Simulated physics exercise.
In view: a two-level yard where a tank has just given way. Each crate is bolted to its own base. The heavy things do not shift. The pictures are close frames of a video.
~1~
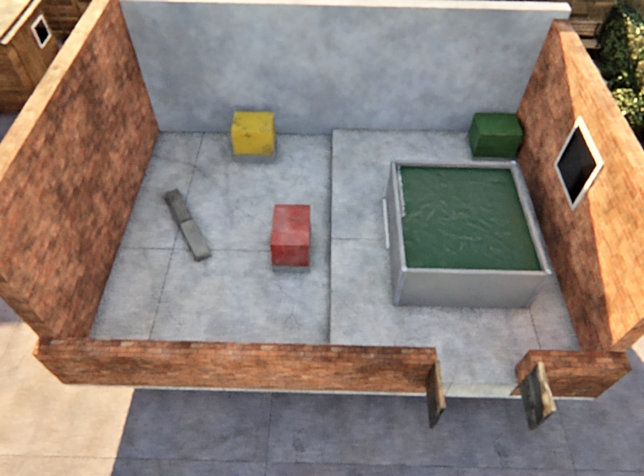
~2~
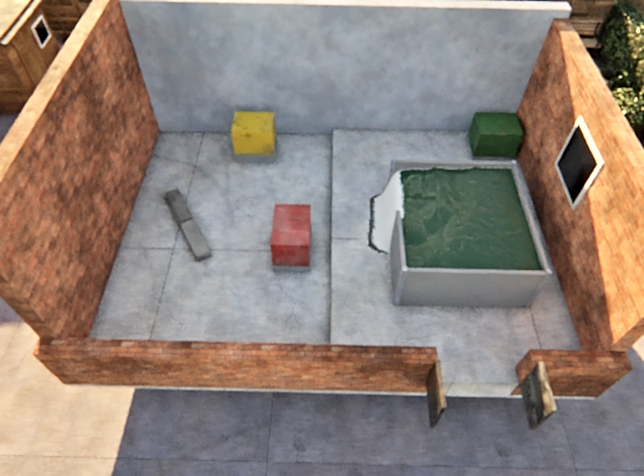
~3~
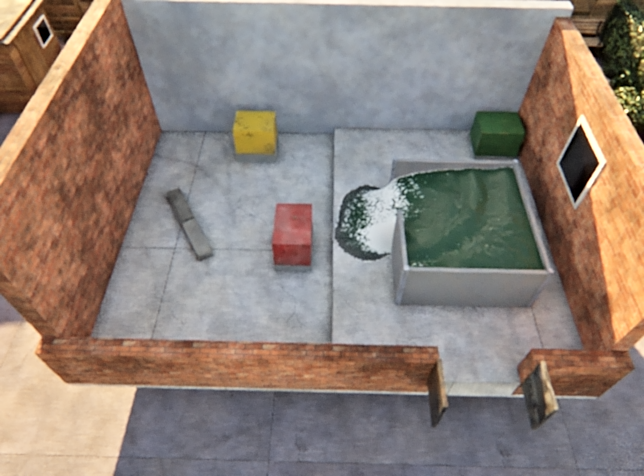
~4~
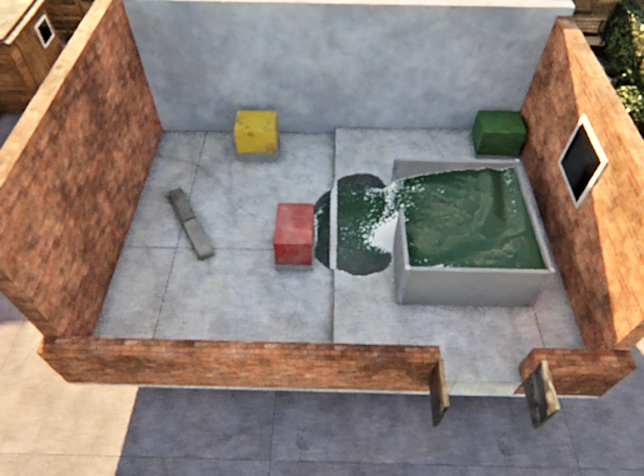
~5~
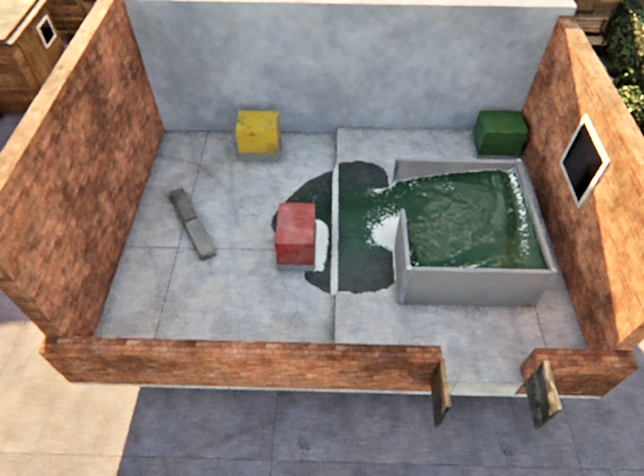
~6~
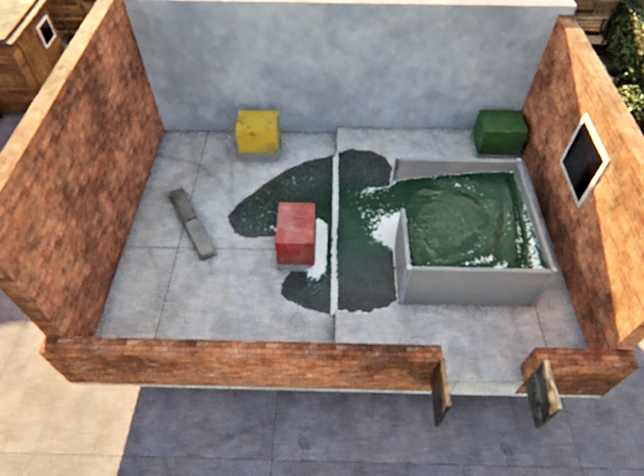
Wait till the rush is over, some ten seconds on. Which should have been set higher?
One by one: The red crate is wetted; the green crate escapes dry; the yellow crate is wetted.
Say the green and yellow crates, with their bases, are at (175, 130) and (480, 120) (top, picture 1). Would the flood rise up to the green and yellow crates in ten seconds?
My reading: The green one is soaked, the yellow one keeps dry.
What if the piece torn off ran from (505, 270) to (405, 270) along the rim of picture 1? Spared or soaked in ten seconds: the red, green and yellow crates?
My reading: The red crate stays dry, the green crate escapes it, the yellow crate keeps dry.
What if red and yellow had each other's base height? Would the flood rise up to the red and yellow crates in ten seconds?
The red crate takes water, the yellow crate takes water.
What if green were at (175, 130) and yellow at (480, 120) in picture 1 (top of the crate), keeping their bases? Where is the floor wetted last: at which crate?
The yellow-painted one.
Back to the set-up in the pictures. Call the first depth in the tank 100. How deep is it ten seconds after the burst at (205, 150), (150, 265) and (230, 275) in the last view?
Roughly 14, 20 and 18 per cent, in turn.
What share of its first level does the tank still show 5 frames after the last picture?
About 66 per cent.
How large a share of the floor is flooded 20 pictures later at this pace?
I make it 65 per cent.
A moment on, water covers 40 % of the floor; the red crate water round its plinth, the green crate not reached, the yellow crate water round its plinth.
Next, water covers 50 % of the floor; the red crate water round its plinth, the green crate not reached, the yellow crate water round its plinth.
Then, water covers 65 % of the floor; the red crate water round its plinth, the green crate not reached, the yellow crate water round its plinth.
Later, water covers 70 % of the floor; the red crate water round its plinth, the green crate water round its plinth, the yellow crate water round its plinth.
In the end, water covers 80 % of the floor; the red crate was topped, the green crate stayed above the water, the yellow crate was topped.
